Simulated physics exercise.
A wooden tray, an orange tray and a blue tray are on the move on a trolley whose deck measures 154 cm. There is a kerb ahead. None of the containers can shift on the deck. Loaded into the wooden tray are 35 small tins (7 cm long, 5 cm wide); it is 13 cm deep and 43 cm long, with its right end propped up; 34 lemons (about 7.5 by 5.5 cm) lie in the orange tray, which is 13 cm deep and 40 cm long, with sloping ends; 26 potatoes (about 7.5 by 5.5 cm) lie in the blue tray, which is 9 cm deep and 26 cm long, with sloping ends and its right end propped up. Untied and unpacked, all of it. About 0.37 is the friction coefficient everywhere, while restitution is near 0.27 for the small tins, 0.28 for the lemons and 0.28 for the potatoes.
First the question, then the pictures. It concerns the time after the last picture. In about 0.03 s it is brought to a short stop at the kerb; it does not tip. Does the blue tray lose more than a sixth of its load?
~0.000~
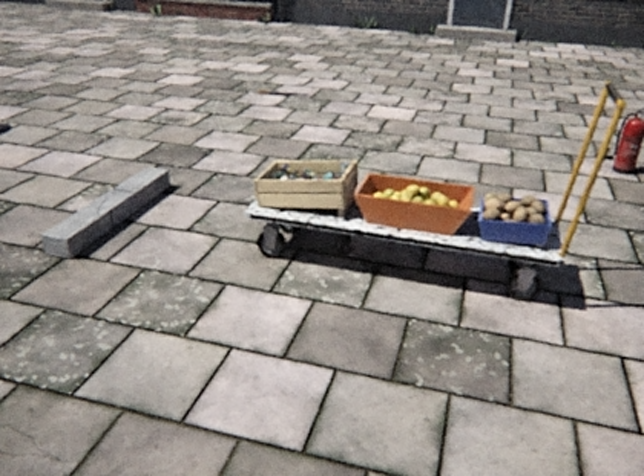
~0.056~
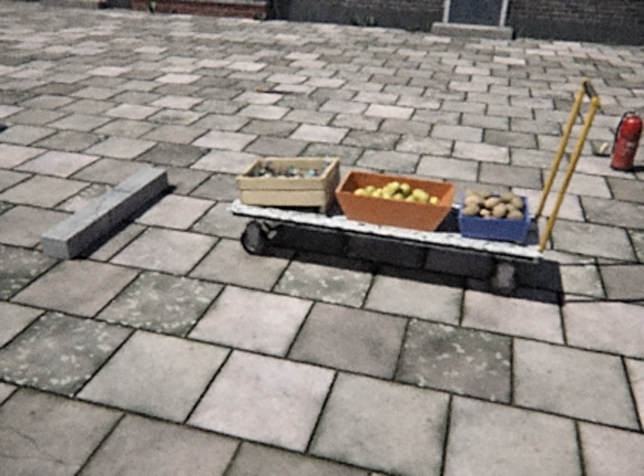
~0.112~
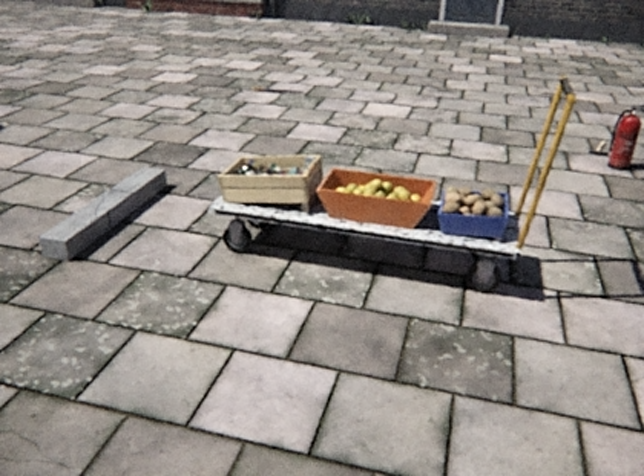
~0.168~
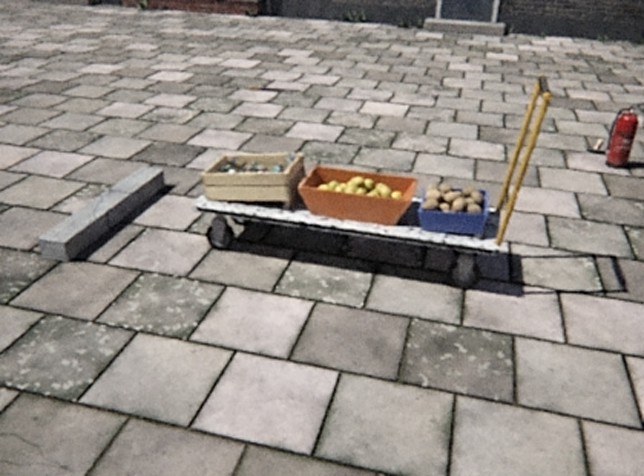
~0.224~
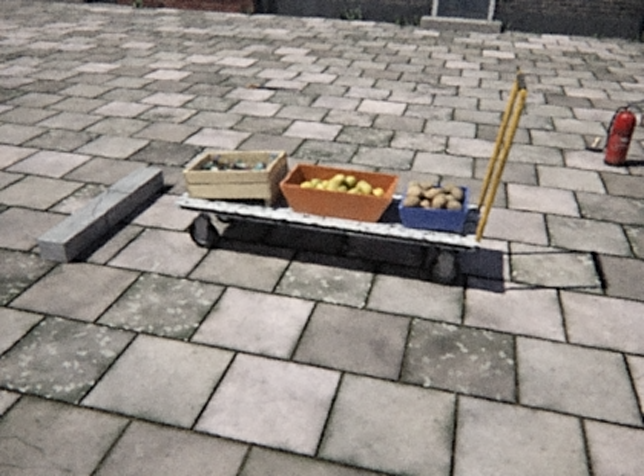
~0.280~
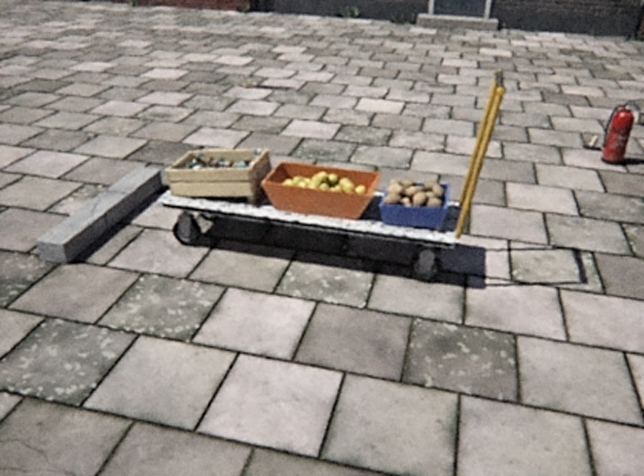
No.
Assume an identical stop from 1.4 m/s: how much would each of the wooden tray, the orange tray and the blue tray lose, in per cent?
Then the wooden tray sheds 0 per cent of its load, the orange tray 0 per cent, and the blue tray 0 per cent.
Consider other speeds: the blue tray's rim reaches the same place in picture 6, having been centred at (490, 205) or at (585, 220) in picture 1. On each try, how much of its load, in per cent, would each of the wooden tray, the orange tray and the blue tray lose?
Try by try, the wooden tray would lose 0 then 0 per cent, the orange tray 0 then 10 per cent, and the blue tray 0 then 20 per cent.
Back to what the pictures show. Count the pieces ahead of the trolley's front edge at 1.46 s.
I'd put it at some 0 pieces.
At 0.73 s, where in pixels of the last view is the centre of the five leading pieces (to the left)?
(119, 160).
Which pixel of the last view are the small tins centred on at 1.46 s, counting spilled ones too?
Middle approx. (140, 166).
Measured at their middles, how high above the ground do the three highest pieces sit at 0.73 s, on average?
46 cm.
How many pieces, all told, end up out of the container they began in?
Roughly 1 pieces.
After 0.51 s, contact.
After 0.61 s, 0 of 35 out of the wooden tray, 0 of 34 out of the orange tray and 0 of 26 out of the blue tray.
After 0.73 s, 0 of 35 out of the wooden tray, 0 of 34 out of the orange tray and 1 of 26 out of the blue tray.
After 0.96 s, 0 of 35 out of the wooden tray, 0 of 34 out of the orange tray and 1 of 26 out of the blue tray.
When it is over (at 1.46 s), 0 of 35 out of the wooden tray, 0 of 34 out of the orange tray and 1 of 26 out of the blue tray. Asked share, 1 of 26, 4 per cent.
